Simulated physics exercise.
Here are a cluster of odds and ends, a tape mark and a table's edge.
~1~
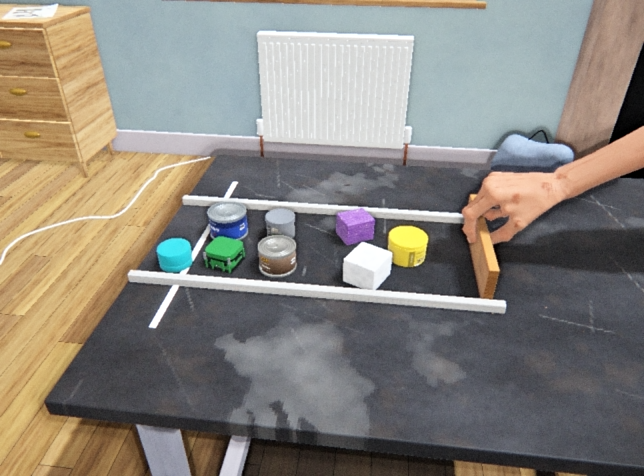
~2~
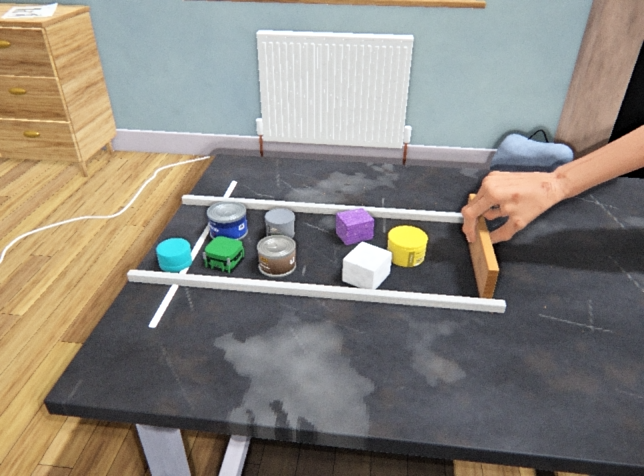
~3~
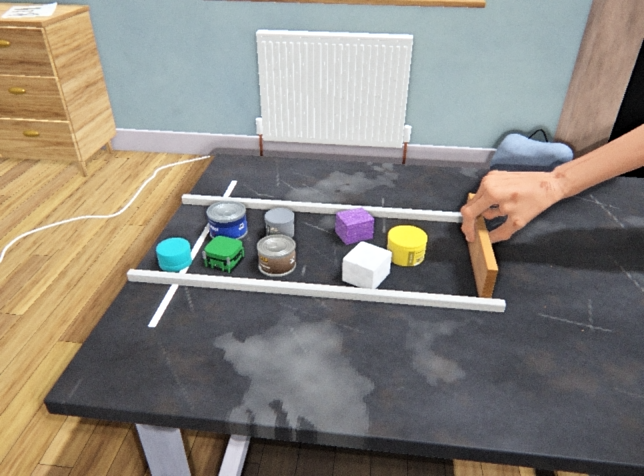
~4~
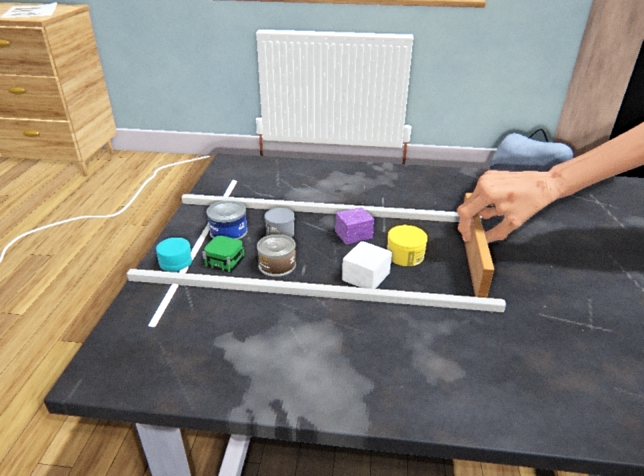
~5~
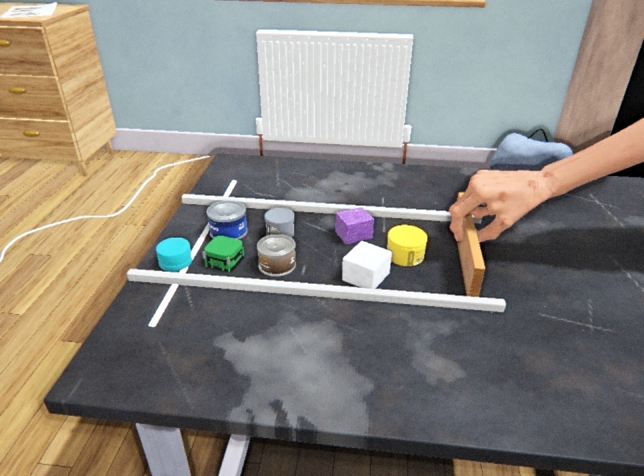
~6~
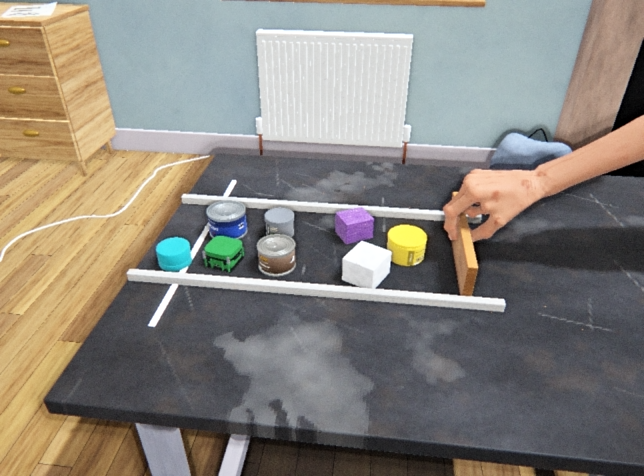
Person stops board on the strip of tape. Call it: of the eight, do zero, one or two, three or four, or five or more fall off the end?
Three or four fall off.
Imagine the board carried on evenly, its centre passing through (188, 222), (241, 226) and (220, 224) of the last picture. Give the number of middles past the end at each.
Going through the three positions, you'd get 5, 1 and 3.
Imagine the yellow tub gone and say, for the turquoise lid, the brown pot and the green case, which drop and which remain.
Outcome - turquoise lid falling, brown pot falling, green case falling.
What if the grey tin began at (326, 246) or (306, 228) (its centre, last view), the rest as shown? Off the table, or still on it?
First place, it is safe; second place, it is safe.
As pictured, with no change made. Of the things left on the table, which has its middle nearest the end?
Answer: The grey tin.
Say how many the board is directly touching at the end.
Number in contact with it: 3.
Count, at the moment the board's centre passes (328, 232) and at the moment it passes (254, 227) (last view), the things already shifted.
I get 4 at the one place and 8 at the other.
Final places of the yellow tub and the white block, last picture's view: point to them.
Around (180, 234) and around (169, 254).
Soon after, none off yet; turquoise lid at rest near (174, 254); blue pot at rest near (227, 221); green case at rest near (224, 254).
Then, none off yet; turquoise lid moved a little near (158, 255); blue pot moved a little near (208, 221); green case moved about its own width near (190, 252).
At rest, the number that fall off is three or four; fallen, brown pot, green case, blue pot and turquoise lid.
